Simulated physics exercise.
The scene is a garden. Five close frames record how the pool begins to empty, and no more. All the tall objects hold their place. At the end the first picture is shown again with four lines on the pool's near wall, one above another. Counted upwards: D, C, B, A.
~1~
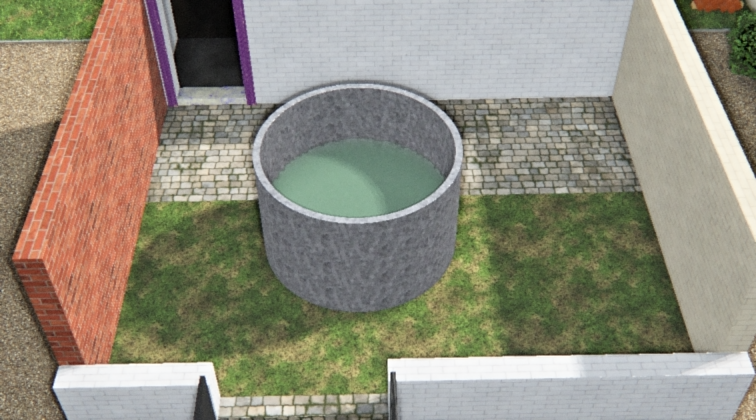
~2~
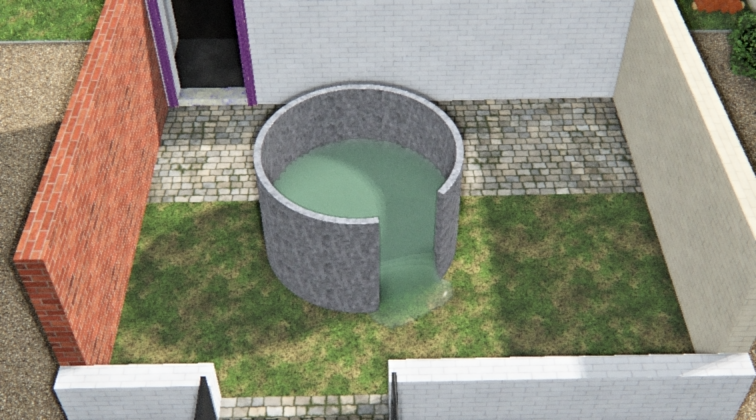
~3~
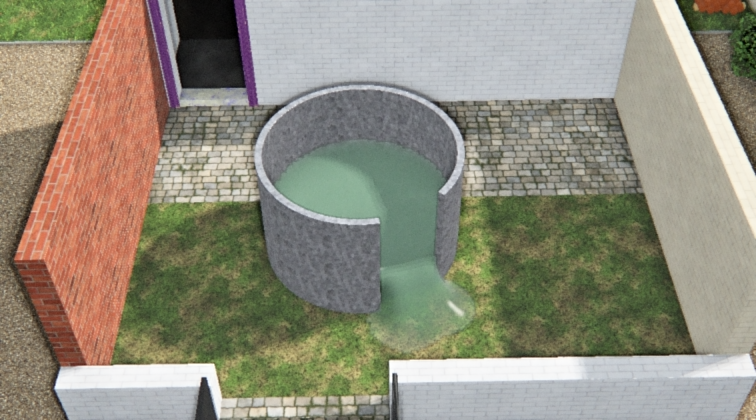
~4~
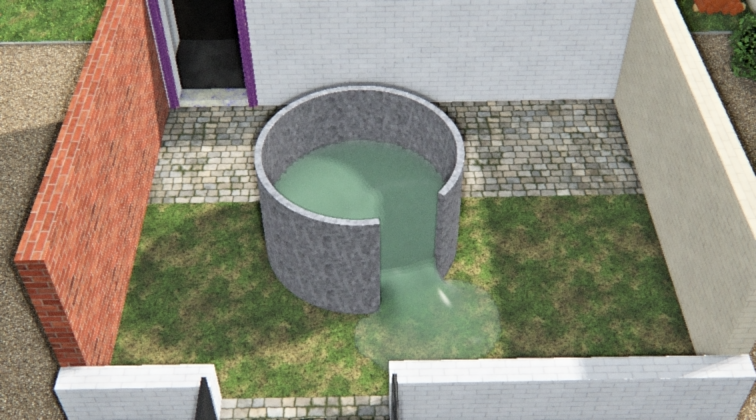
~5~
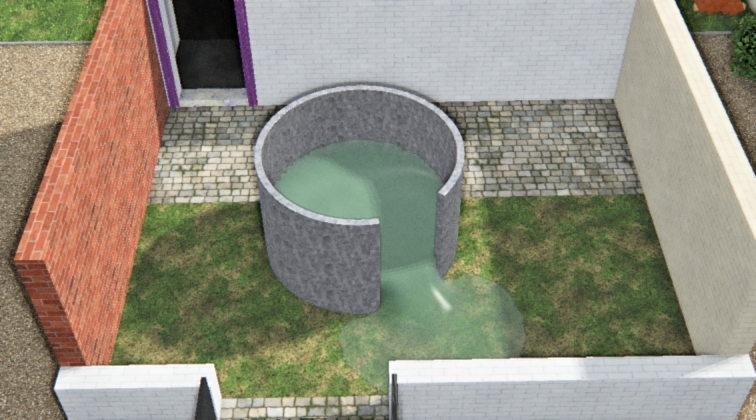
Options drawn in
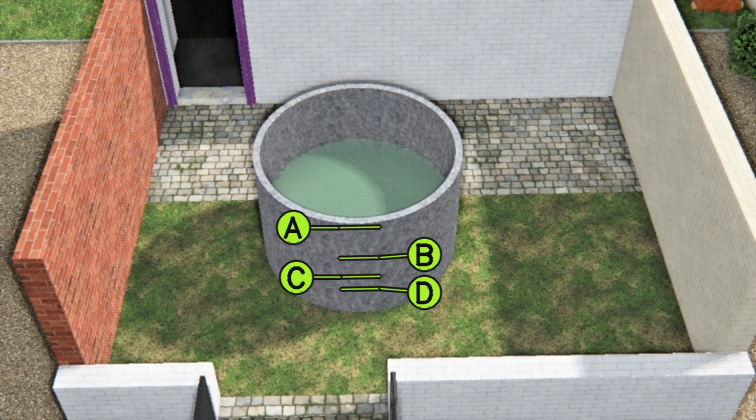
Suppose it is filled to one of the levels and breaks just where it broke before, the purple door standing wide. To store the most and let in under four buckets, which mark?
Choose B.
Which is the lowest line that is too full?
A it is.
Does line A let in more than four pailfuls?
Yes.
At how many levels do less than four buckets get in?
Three.
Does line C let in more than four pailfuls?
No, that is safe.
On the marked copy, A at (358, 227); B at (359, 257); C at (360, 276); D at (360, 288); from the bottom up D, C, B, A.
With A, about 12 bucketfuls get in.
With B, a bucket or two gets in.
With C, nothing gets over.
With D, nothing gets over.
